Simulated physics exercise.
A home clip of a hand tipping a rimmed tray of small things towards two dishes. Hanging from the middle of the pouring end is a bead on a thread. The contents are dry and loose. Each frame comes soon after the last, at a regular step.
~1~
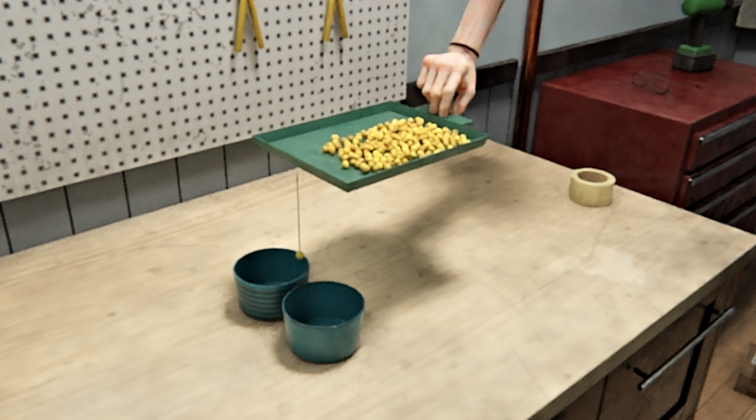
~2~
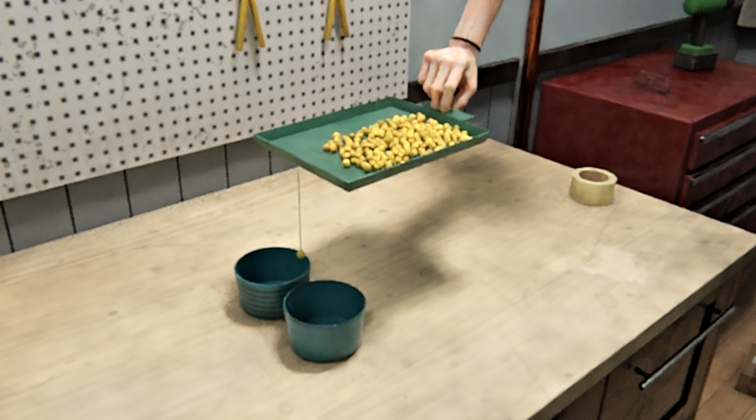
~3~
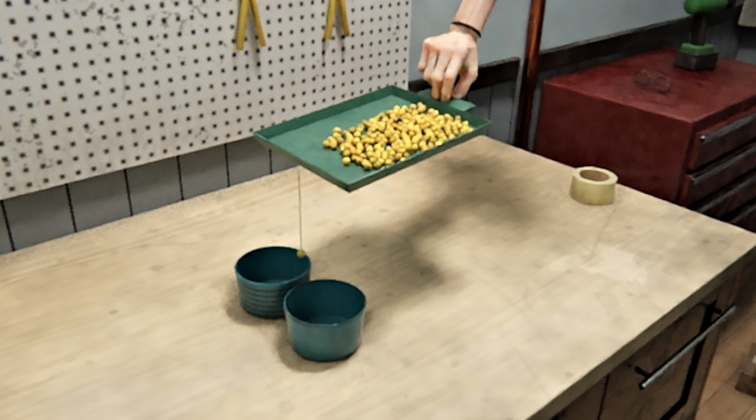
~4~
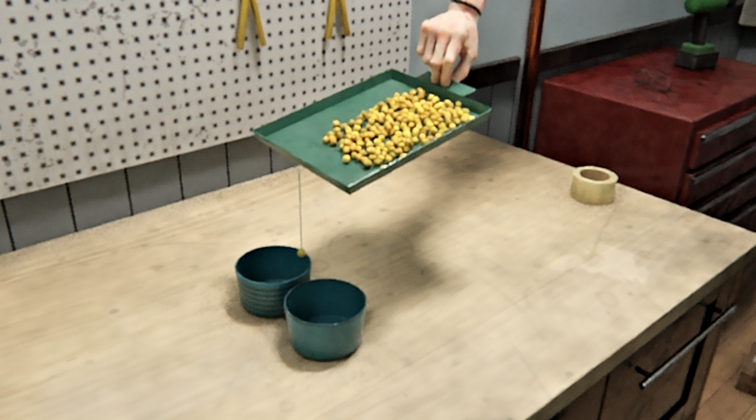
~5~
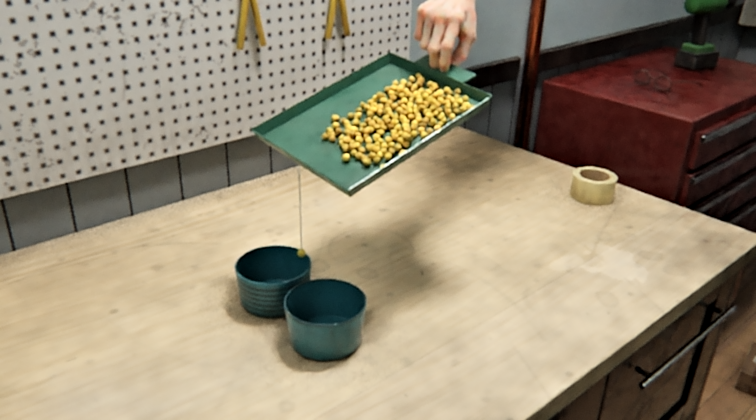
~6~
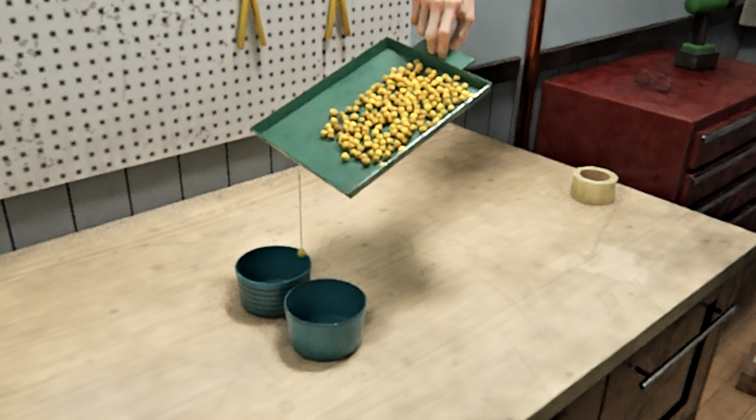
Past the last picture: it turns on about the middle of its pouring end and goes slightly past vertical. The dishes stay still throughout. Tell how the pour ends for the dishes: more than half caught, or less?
It ends with more than half caught.
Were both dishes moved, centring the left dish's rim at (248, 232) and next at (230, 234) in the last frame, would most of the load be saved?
Catch, run one: Below the halfway mark; run two: Below the halfway mark.
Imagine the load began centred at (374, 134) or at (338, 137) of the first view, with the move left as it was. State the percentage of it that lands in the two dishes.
It's 80 percent the first time and 70 percent the second.
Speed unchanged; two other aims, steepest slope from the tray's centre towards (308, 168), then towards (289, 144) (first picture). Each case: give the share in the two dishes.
The first comes to 70 %, while the second comes to 10 %.
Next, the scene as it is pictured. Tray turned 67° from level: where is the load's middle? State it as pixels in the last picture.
Somewhere about (338, 157).
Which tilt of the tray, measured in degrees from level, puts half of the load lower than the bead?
Near 105 degrees.
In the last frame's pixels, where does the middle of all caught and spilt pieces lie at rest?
The centre settles at about (323, 331).
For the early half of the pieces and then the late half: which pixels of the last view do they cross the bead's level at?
First roughly (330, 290), then roughly (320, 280).
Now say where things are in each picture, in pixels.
The first frame shows corners of the pouring end (257, 136) and (348, 180), level; middle of the load (402, 145), puffed corn balls; left dish (240, 294); right dish (291, 335); bead on its thread (300, 255).
The second frame shows corners of the pouring end (258, 134) and (349, 180), level; middle of the load (403, 142).
The third frame shows corners of the pouring end (258, 132) and (349, 181), tipped barely, lowest at the right corner; middle of the load (404, 135).
The fourth frame shows corners of the pouring end (257, 130) and (349, 184), tipped a little, lowest at the right corner; middle of the load (404, 127).
The fifth frame shows corners of the pouring end (256, 129) and (348, 187), tipped clearly, lowest at the right corner; middle of the load (403, 118).
The sixth frame shows corners of the pouring end (255, 127) and (348, 190), tipped clearly, lowest at the right corner; middle of the load (401, 111); left dish (242, 292); right dish (293, 332).
Just after the last frame, tray tipped steeply; almost all on the tray; just a few in the right dish; about a tenth in the air.
A moment on, tray tipped past a quarter turn; roughly a quarter on the tray; roughly half in the right dish; about a tenth in the left dish; about a tenth outside both; roughly a quarter in the air.
Further on, tray tipped past a quarter turn; the larger part in the right dish; about a tenth in the left dish; about a tenth outside both.
When it is over, tray tipped past a quarter turn; the larger part in the right dish; about a tenth in the left dish; about a tenth outside both.
